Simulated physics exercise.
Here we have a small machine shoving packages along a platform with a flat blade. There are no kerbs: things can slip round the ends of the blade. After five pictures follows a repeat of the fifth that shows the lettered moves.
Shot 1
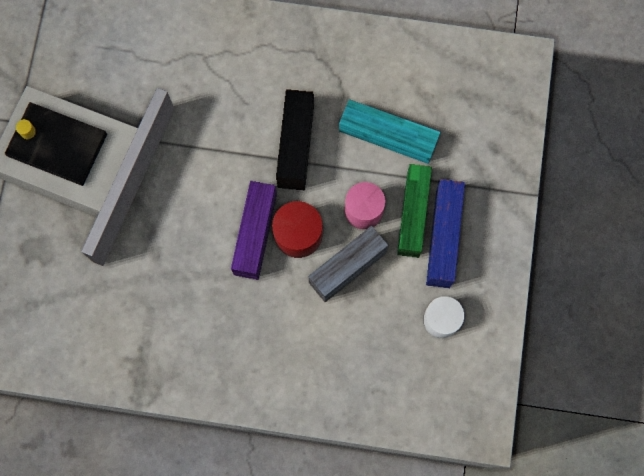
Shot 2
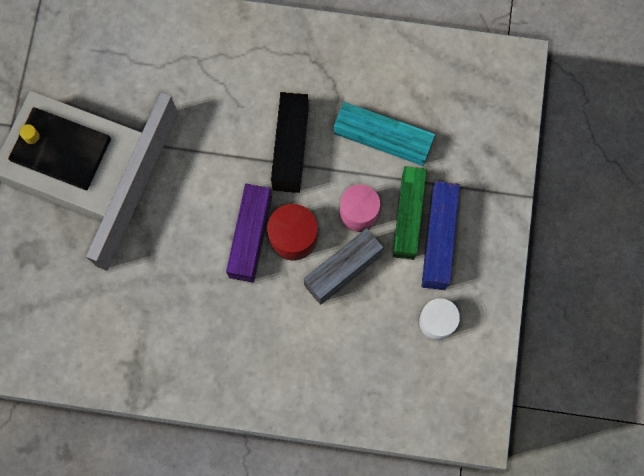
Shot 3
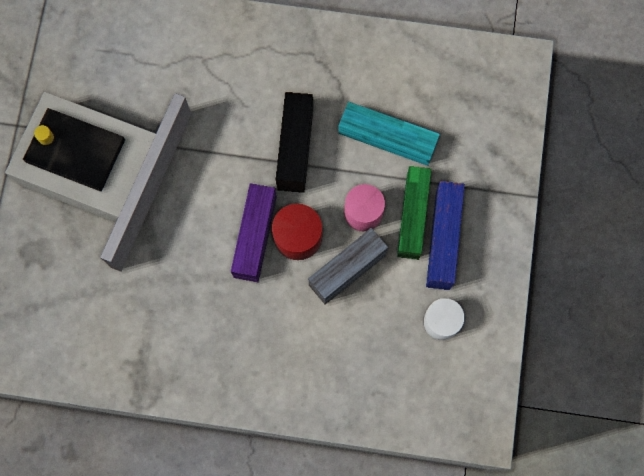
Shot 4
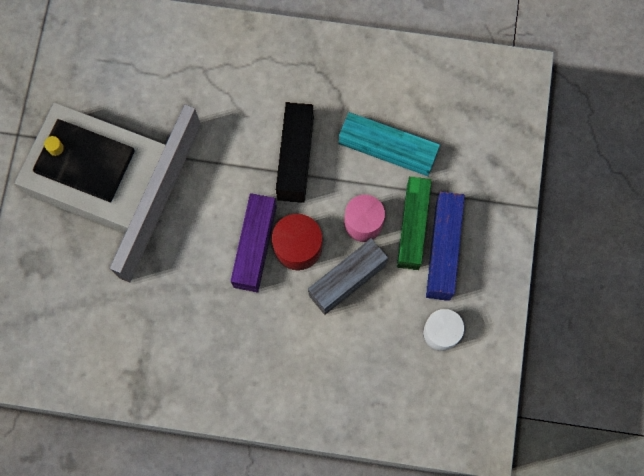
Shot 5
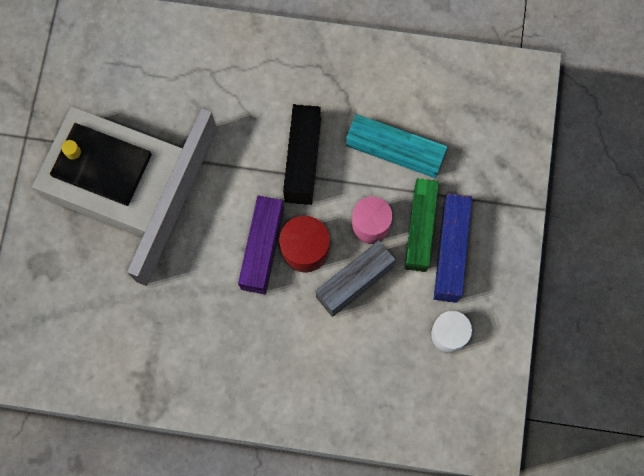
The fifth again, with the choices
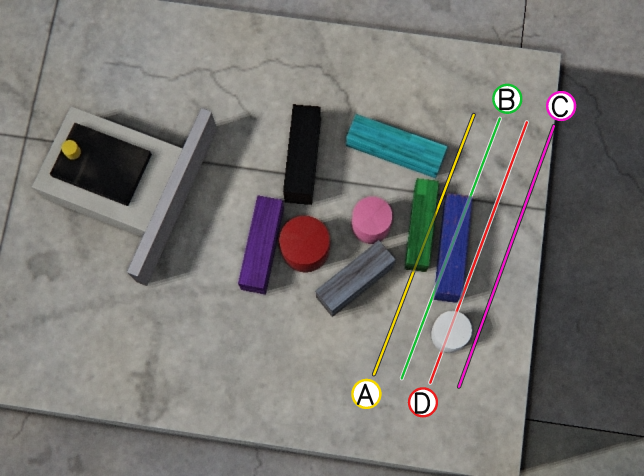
At first, a small machine with a flat grey blade sits at the left of a marble-like platform, apart from a cluster of coloured sticks and round canisters. It then creeps rightward, narrowing the gap to the purple stick, while the packages keep their arrangement and remain untouched.
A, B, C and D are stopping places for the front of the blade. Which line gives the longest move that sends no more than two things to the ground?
The farthest such stop is B.
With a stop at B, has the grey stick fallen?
No.
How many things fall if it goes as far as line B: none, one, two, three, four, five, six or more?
In all, two.
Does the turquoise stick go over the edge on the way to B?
Yes.
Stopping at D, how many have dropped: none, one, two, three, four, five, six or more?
Three.
On the copy, A at (426, 241); B at (452, 245); C at (508, 253); D at (480, 249).
On B. First, robot (206, 180); black stick (316, 159); purple stick (278, 249).
Then, robot (309, 194); blue bar (478, 256); turquoise stick (488, 160).
Finally, robot (386, 205); blue bar over the edge; turquoise stick over the edge; two fallen.
By contrast, A is within the limit but short; C drops six; D drops three.
